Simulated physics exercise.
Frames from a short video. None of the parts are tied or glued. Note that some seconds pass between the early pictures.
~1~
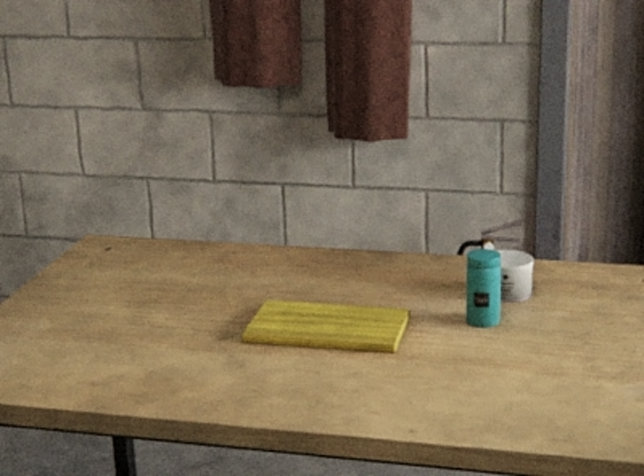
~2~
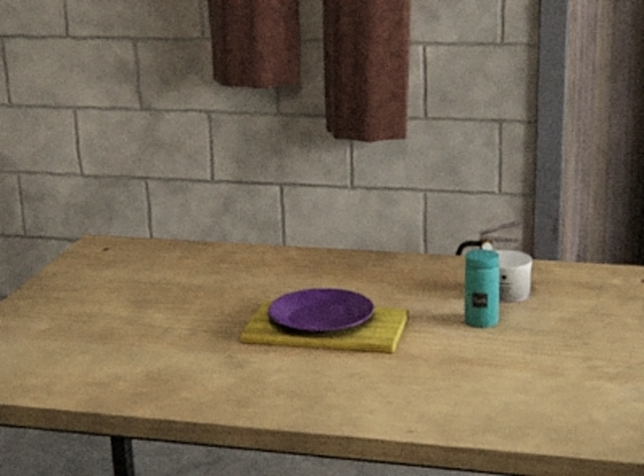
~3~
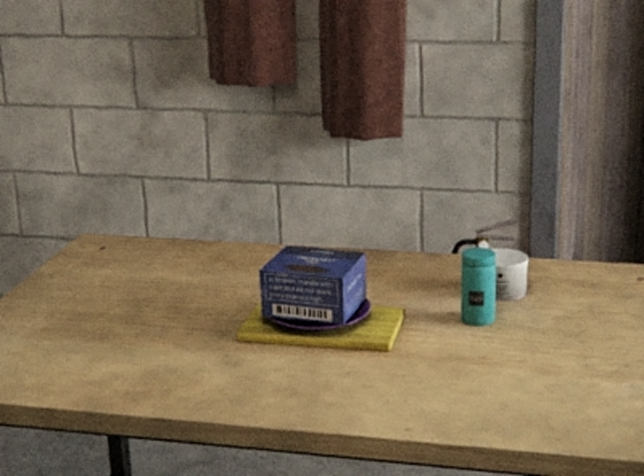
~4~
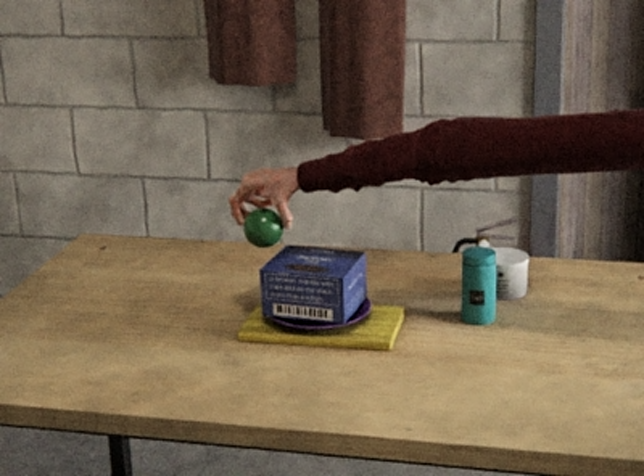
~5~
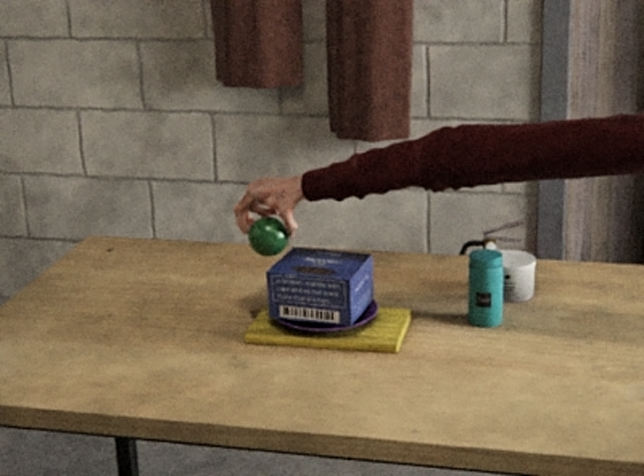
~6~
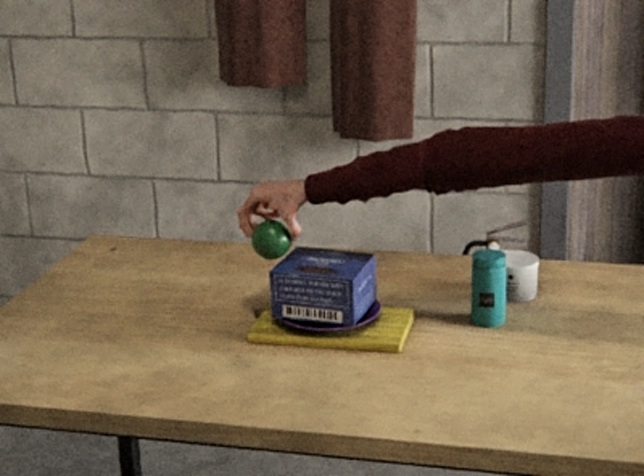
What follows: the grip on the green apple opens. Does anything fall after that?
It is going to drop something.
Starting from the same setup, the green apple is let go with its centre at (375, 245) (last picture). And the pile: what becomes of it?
The pile then goes over.
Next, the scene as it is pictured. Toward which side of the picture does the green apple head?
It goes leftward.
Then, 0.30 s on from there, green apple now fallen.
Then, 0.50 s on from there, things are still on the move.
In the end, fallen, green apple; the other 5 unmoved. At the end, from the last picture's camera, green apple near (200, 300). The pile loses its balance.
